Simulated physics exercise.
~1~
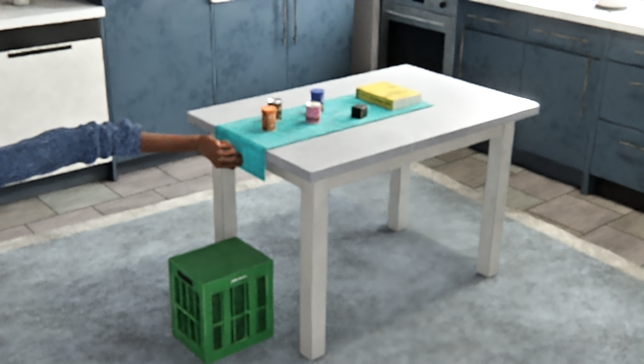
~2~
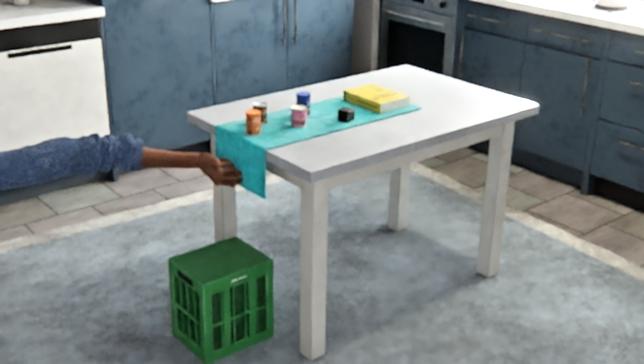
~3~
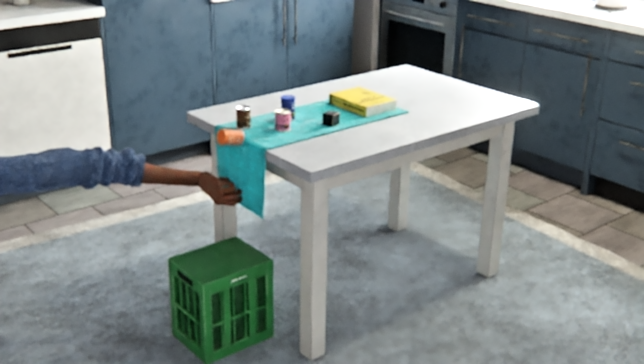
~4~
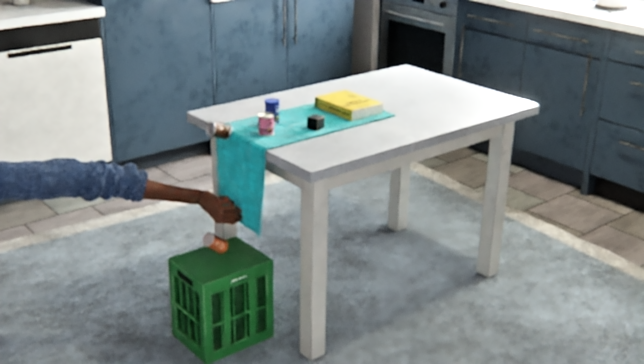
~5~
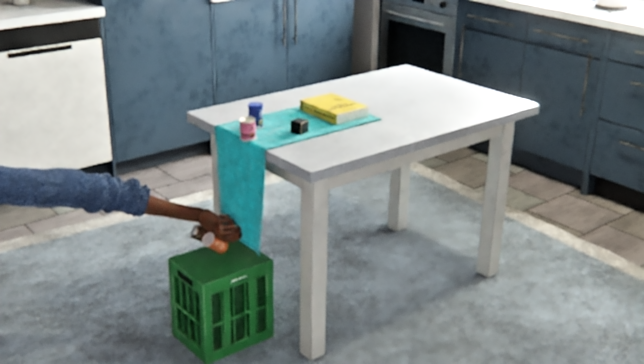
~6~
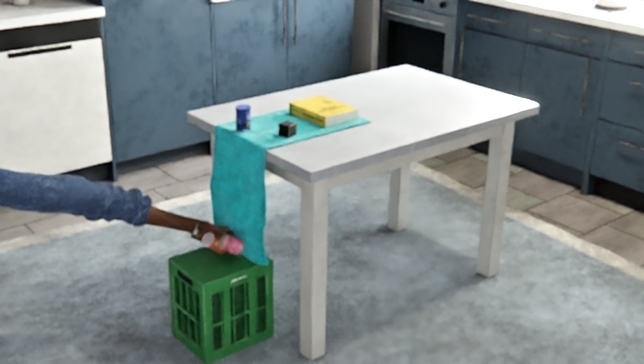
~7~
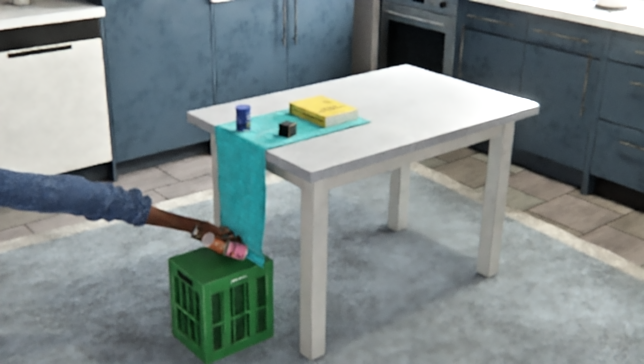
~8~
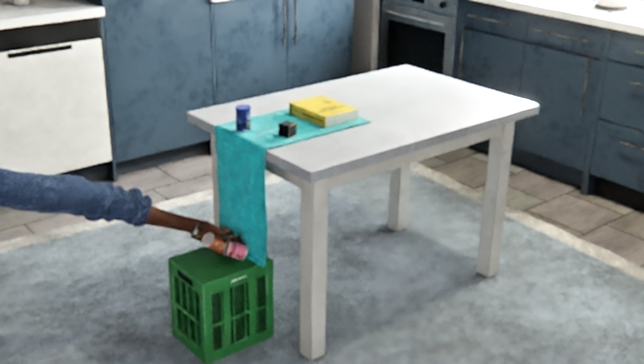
Turquoise scarf being pulled down off a table by a hand, orange, brown and pink cans toppling over the edge, blue can staying upright.
